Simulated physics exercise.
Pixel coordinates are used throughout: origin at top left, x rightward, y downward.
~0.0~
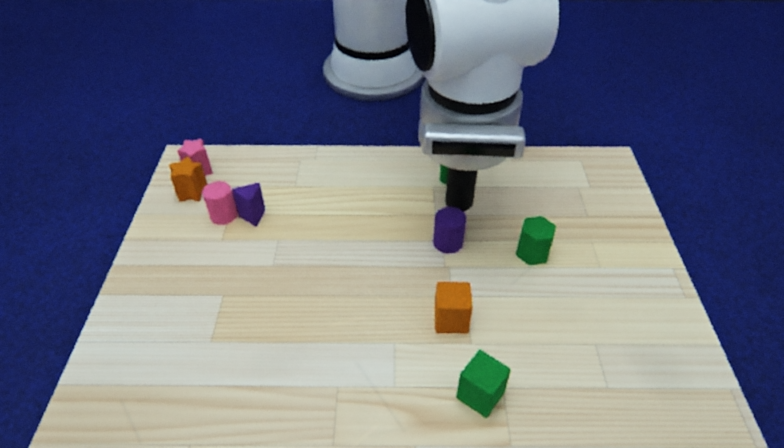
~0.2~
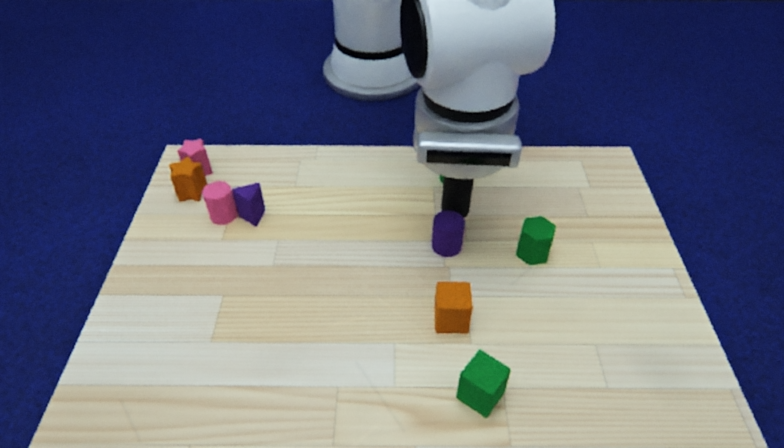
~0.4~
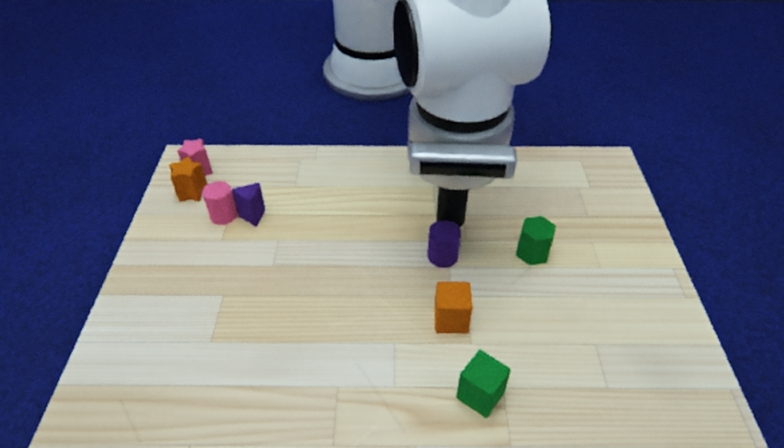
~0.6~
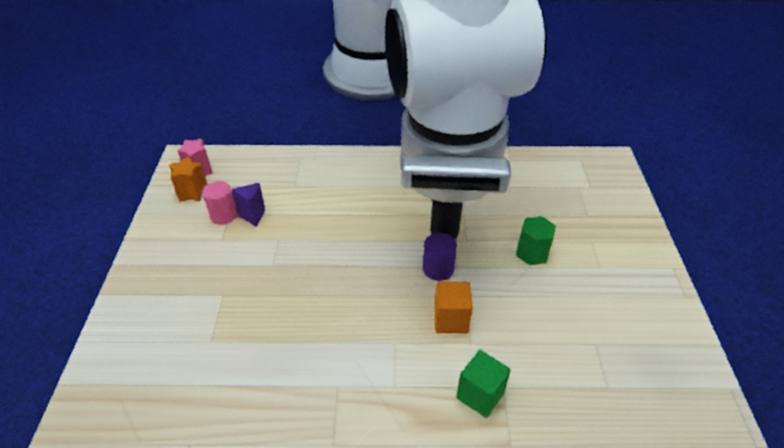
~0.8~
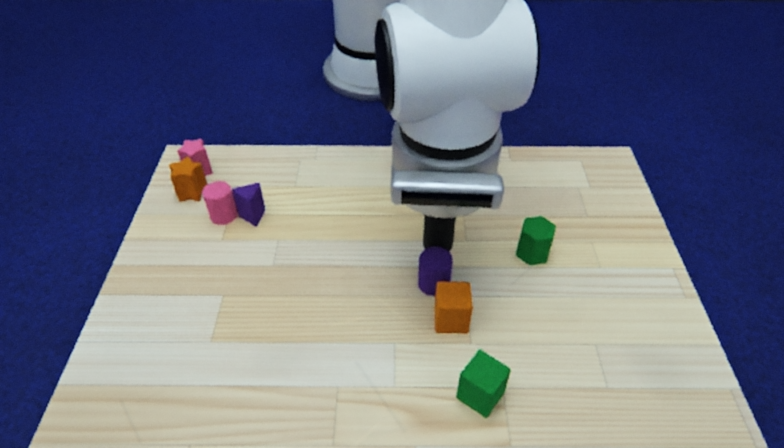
A white robot arm with a black pusher reaches over a pale wooden tabletop surrounded by blue, seen from above at the front. A purple cylinder sits at the pusher's tip, with a green block to its right, orange and green cubes nearer, and pink, orange and purple blocks at far left. The arm slowly pushes the cylinder nearer and slightly left, close beside the orange cube, while the camera stays still.
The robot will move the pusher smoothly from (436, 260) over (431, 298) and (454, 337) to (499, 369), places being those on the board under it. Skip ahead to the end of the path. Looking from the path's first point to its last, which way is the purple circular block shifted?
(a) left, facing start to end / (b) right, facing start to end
Option b.
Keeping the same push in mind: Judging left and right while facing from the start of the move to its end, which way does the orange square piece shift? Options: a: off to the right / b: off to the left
That would be b.
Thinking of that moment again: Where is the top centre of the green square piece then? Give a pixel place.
Most likely (515, 412).
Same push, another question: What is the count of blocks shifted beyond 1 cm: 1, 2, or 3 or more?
Three or more blocks move.
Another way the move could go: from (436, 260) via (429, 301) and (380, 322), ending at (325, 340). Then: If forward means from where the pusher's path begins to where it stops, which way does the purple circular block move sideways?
Seen from start to end, it moves left.
The first path, step by step. One third of the way, pusher (433, 285); purple circular block (424, 299); orange square piece (457, 314), turned 75° anticlockwise.
Two thirds of the way, pusher (456, 324); purple circular block (424, 325); orange square piece (485, 341), turned 95° anticlockwise; green square piece (492, 380), turned 20° clockwise.
At the end, pusher (502, 356); purple circular block (424, 325); orange square piece (535, 377), turned 90° anticlockwise; green square piece (515, 412), turned 90° clockwise.
